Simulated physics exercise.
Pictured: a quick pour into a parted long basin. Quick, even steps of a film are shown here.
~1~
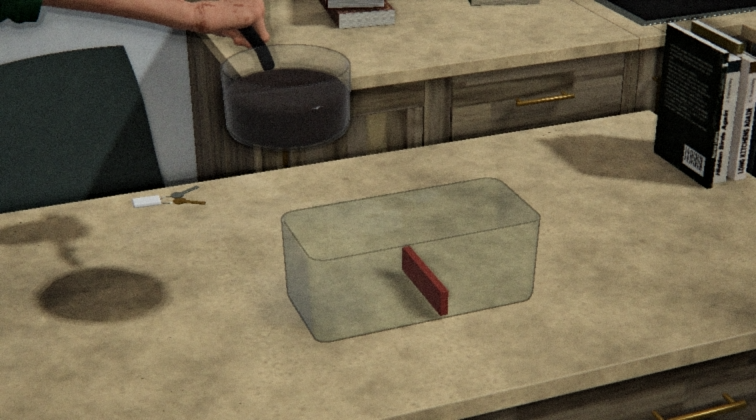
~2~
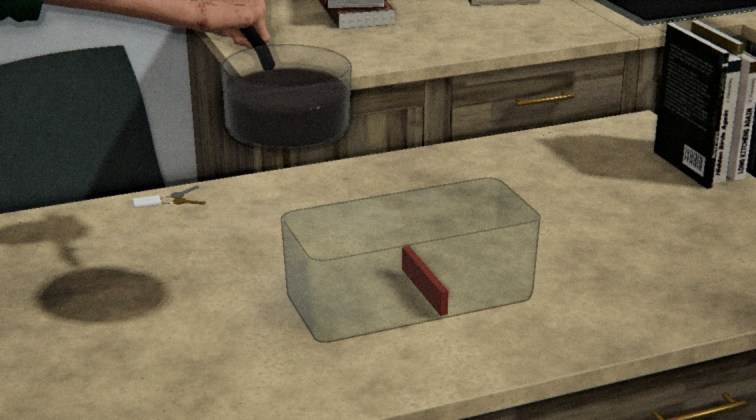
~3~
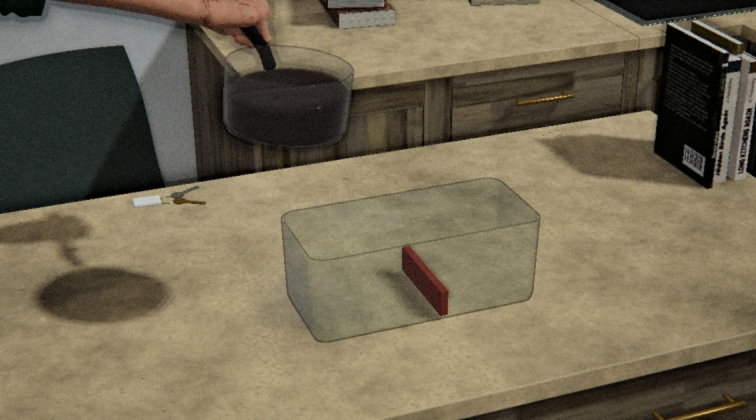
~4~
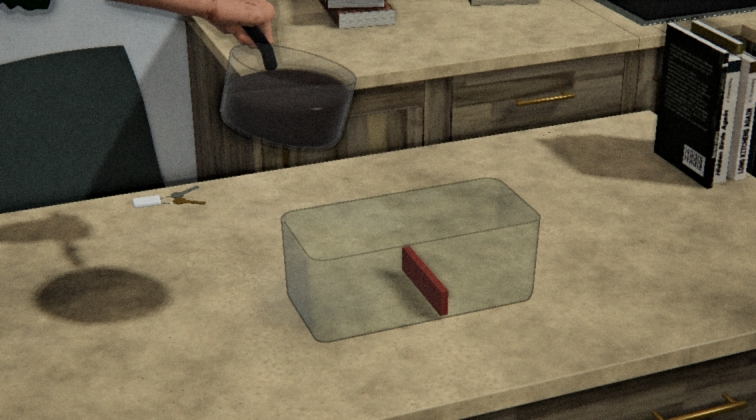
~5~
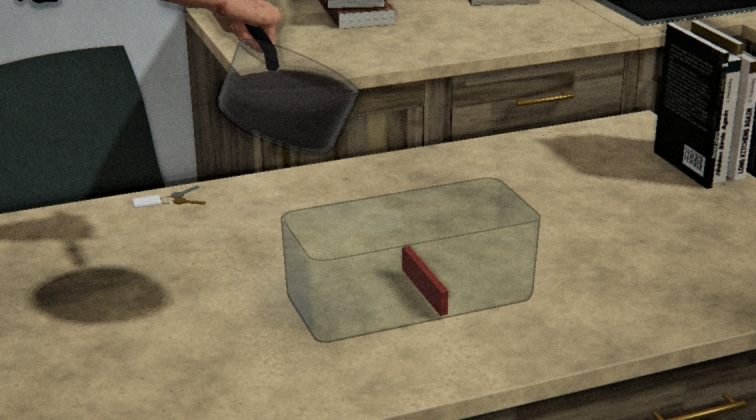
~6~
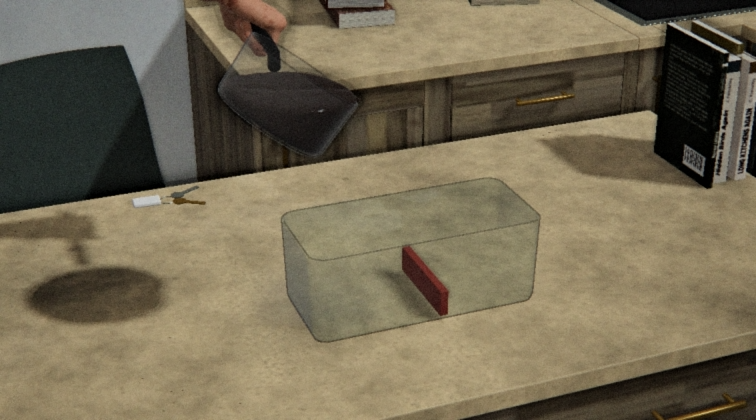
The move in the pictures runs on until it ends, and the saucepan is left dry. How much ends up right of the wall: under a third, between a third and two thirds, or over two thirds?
Beneath one third.
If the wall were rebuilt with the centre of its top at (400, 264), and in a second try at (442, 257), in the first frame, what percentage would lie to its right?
Try 1: About 30 percent; try 2: About 10 percent.
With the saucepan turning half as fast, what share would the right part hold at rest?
Near 15 parts in a hundred.
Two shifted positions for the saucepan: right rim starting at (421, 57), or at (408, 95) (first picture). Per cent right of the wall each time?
In order, roughly 75 percent and 65 percent.
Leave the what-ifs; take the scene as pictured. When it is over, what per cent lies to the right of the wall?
I'd put it at about 10 per cent.
A moment on, the saucepan is tipped on its side and 34 per cent is still to pour, 10 is left of the wall and 0 right of it.
Next, the saucepan is tipped on its side and 12 per cent is still to pour, 71 is left of the wall and 1 right of it.
Then the saucepan is tipped on its side and 4 per cent is still to pour, 73 is left of the wall and 7 right of it.
Later the saucepan is tipped on its side and 1 per cent is still to pour, 81 is left of the wall and 10 right of it.
At rest 83 per cent lies left of the wall, 12 right of it and 6 outside.
